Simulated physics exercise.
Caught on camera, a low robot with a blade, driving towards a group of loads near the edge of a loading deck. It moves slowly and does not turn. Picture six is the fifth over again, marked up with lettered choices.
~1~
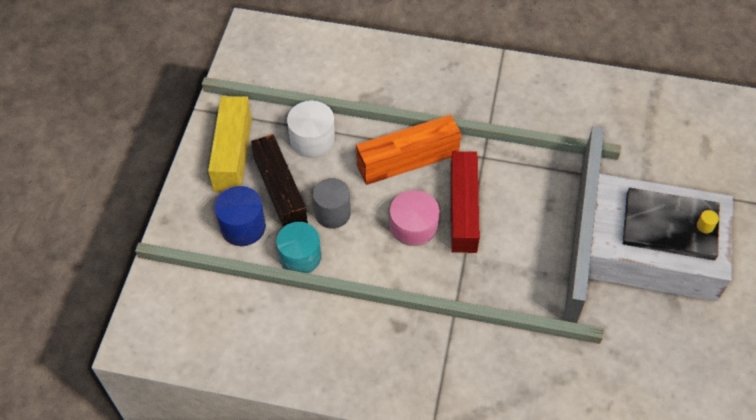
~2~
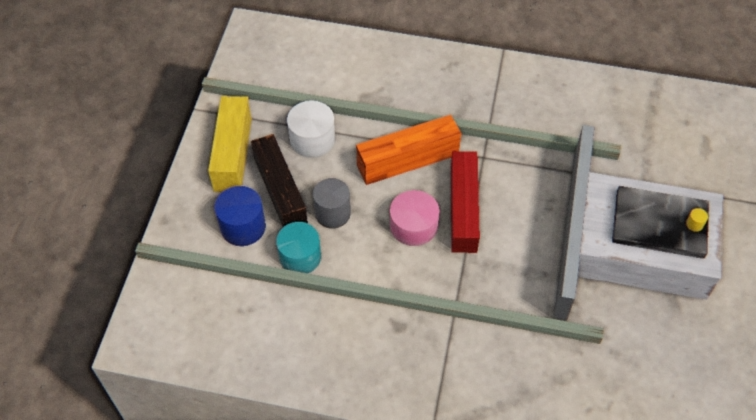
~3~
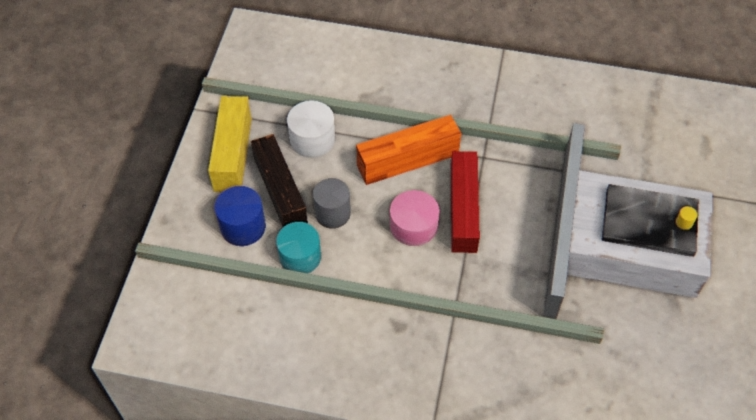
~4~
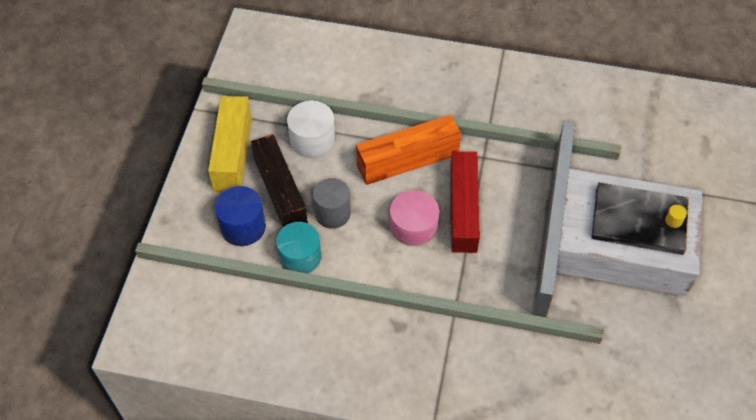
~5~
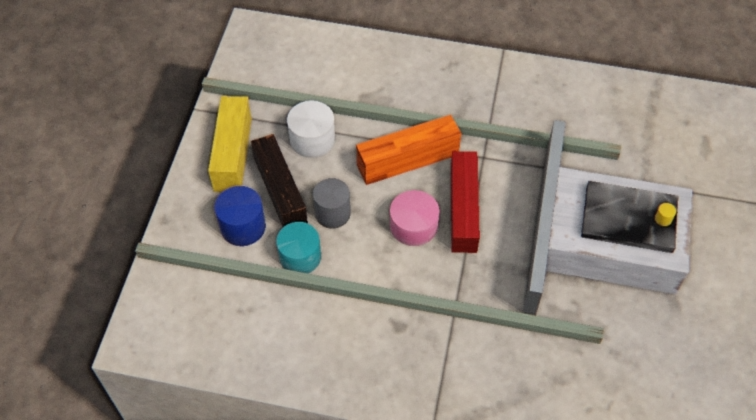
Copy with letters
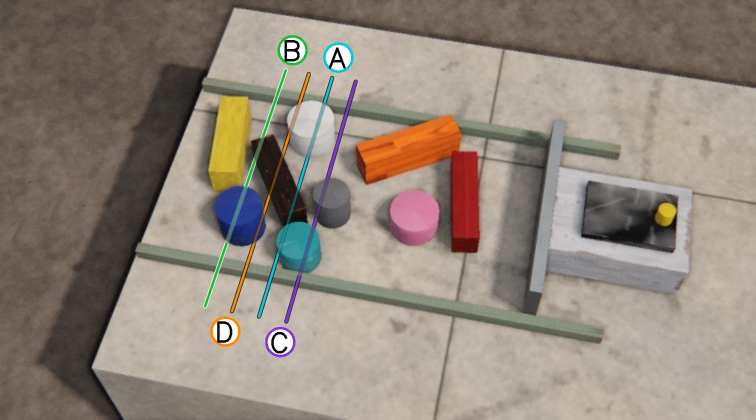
The clip shows a low robot with a wide grey blade moving slowly left in a straight line between two green rails, towards coloured bars and canisters on a pale deck, which stay still and untouched throughout.
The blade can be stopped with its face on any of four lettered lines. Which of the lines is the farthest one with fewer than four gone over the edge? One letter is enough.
Up to line B.
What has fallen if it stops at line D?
It is the yellow bar.
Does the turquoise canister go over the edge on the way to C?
No.
On the marked copy, A at (299, 188); B at (249, 179); C at (324, 192); D at (273, 183).
With B. Early on, robot (511, 195); orange stick (395, 147); pink canister (378, 212).
Further on, robot (402, 176); blue canister (157, 214); yellow bar (216, 143).
At the end, robot (318, 162); yellow bar over the edge; blue canister over the edge; two fallen.
As for the rest, A is within the limit but short; C is within the limit but short; D is within the limit but short.
